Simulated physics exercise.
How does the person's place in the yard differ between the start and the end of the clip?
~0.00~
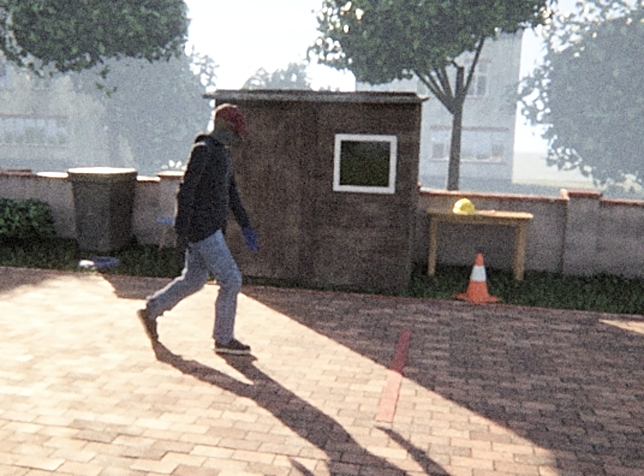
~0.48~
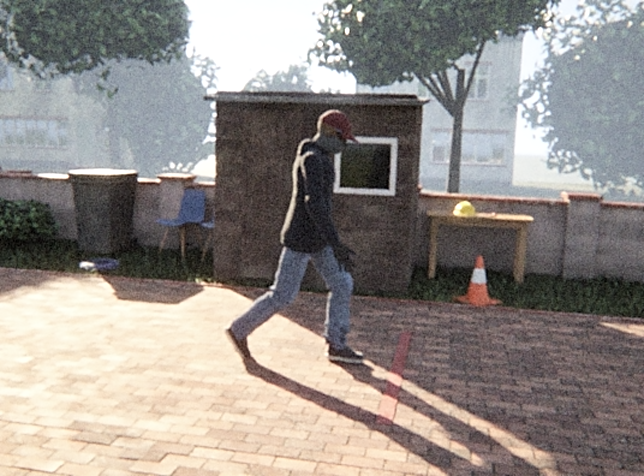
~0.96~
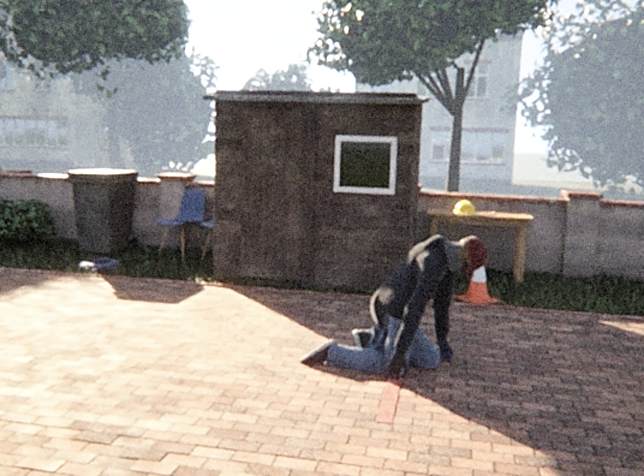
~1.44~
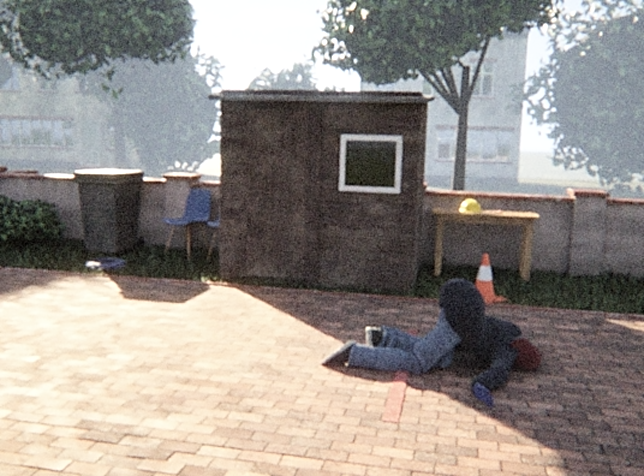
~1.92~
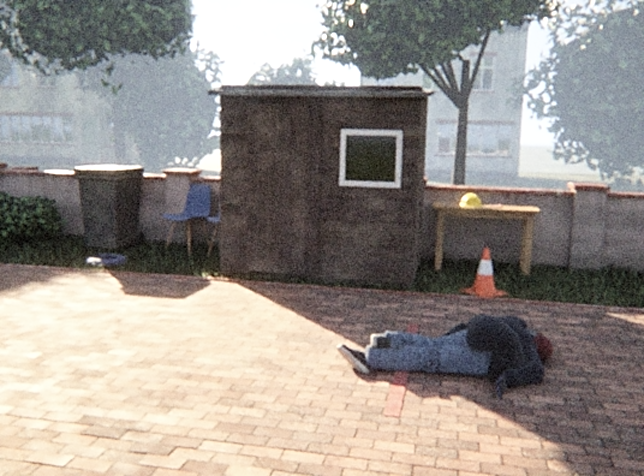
At the start the person is on the left, walking in front of the shed's left side. By the end they are farther right and lower in view, lying on the paving with hips, chest and head beyond the red strip.
